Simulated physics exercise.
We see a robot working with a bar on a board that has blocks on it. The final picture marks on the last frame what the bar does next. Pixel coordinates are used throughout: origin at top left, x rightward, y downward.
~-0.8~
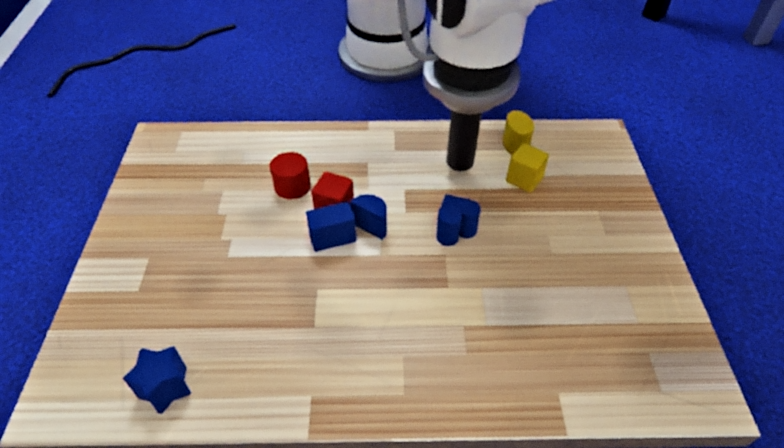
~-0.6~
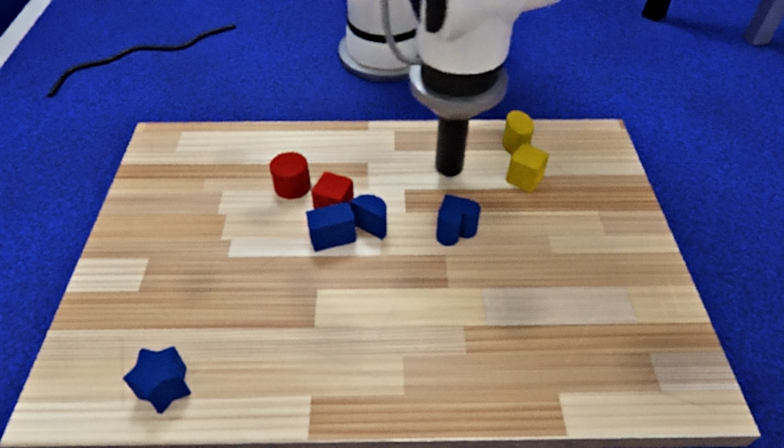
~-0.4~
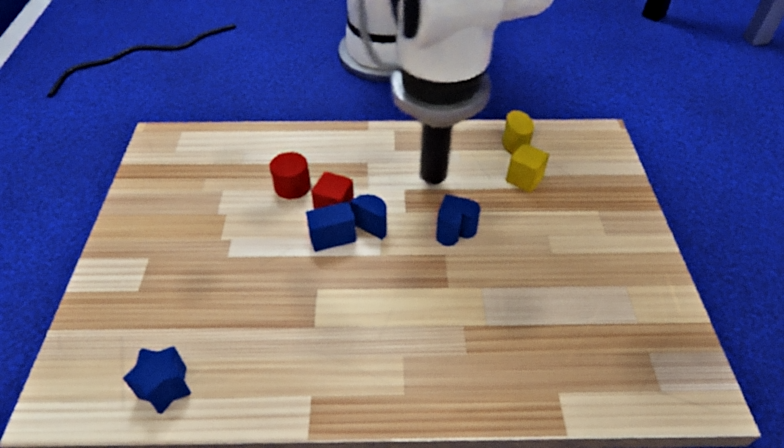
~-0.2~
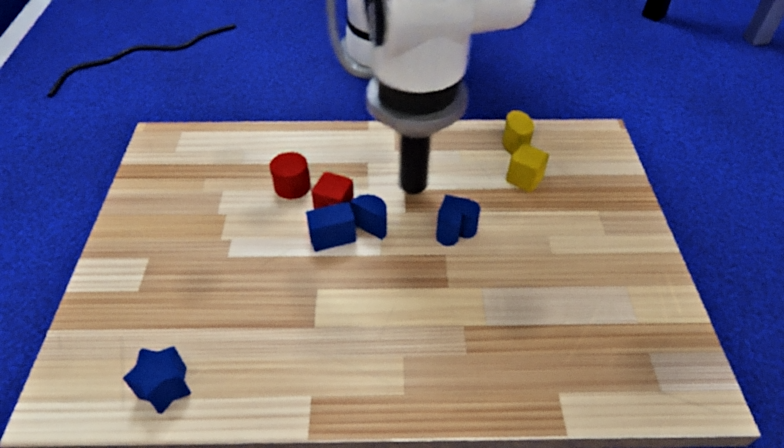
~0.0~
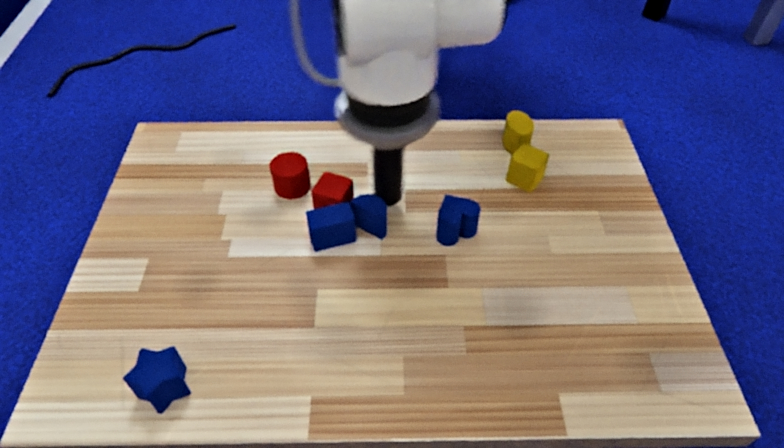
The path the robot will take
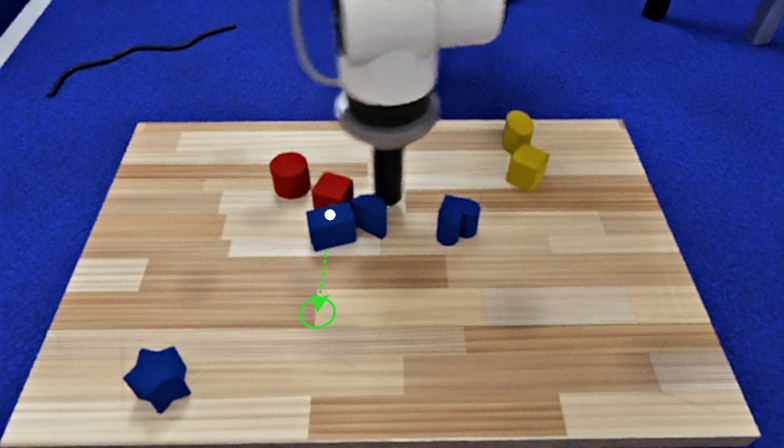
A robot arm moves its black bar left and nearer across a board of colored blocks.
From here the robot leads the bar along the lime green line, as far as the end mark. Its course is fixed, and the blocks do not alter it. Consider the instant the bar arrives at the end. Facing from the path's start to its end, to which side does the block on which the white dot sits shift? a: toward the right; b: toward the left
The correct letter is a.
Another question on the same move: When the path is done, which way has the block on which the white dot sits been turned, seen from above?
From above, it turns clockwise.
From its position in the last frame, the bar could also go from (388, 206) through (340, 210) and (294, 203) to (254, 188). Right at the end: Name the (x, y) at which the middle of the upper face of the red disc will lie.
The middle of the upper face of the red disc will lie at about (264, 144) in the picture.
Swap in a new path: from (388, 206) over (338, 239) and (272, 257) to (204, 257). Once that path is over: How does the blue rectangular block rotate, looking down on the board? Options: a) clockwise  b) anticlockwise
b
The line goes from (388, 206) via (343, 226) and (324, 265), ending at (317, 313); the dot is on the blue rectangular block.
The first path, step by step. One third of the way, bar (340, 216); blue rectangular block (300, 231); red square piece (320, 186), turned 35° clockwise; blue D-shaped block (336, 228), turned 30° clockwise.
Two thirds of the way, bar (323, 256); blue rectangular block (277, 250), turned 30° clockwise; red square piece (320, 186), turned 35° clockwise; blue D-shaped block (315, 273), turned 40° clockwise.
At the end, bar (316, 303); blue rectangular block (277, 251), turned 30° clockwise; red square piece (320, 186), turned 35° clockwise; blue D-shaped block (313, 323), turned 20° clockwise; blue heart block unmoved.
